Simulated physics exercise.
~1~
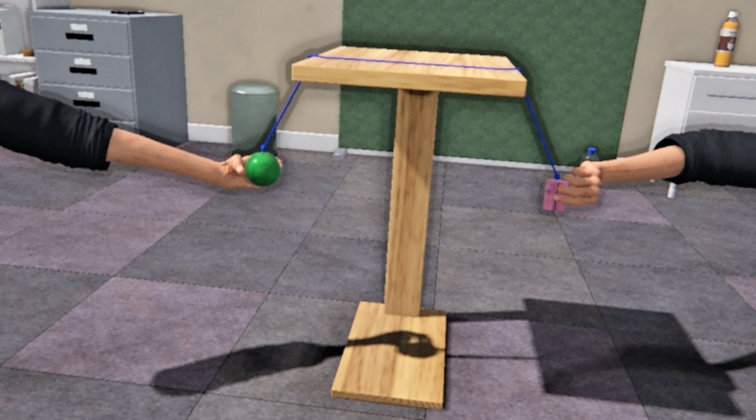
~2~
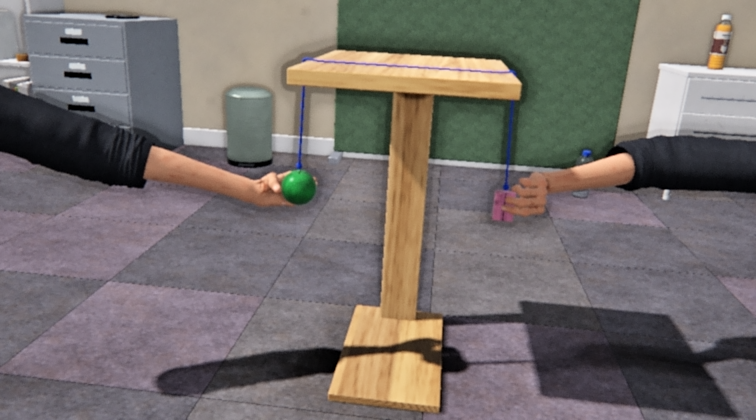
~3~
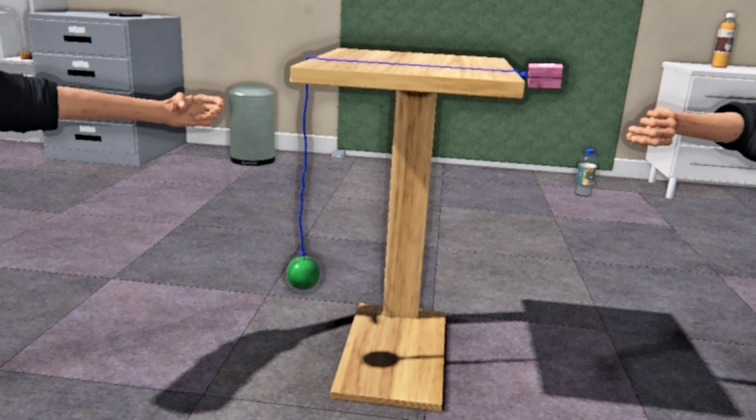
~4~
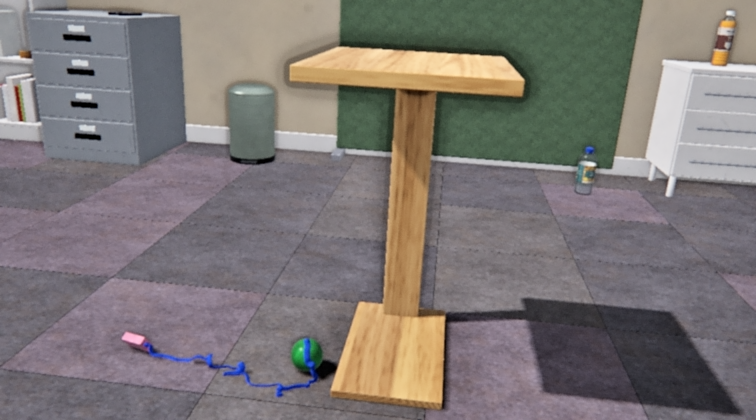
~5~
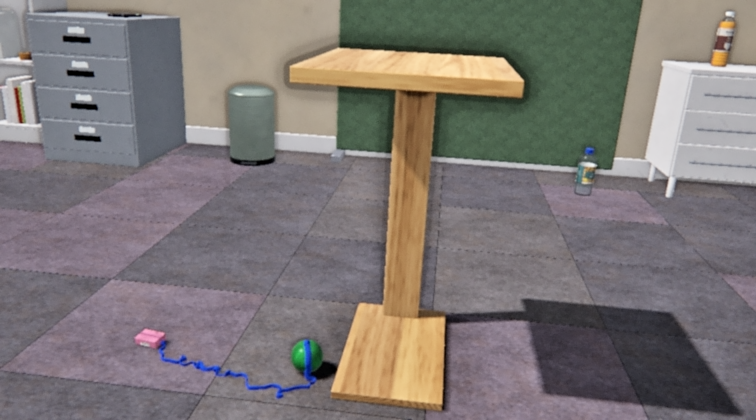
Two hands reach in from either side of a tall wooden stand in a grey-tiled room with a filing cabinet, a bin and a green wall panel, seen from the front. The left hand holds a green apple and the right a small pink box, joined by a blue ribbon laid across the top. The hands move inward until the ribbon hangs straight, then let go and draw back. The apple drops, pulling the box up to the right edge of the top. Both then come down on the left, ending on the floor with the ribbon crumpled between them.
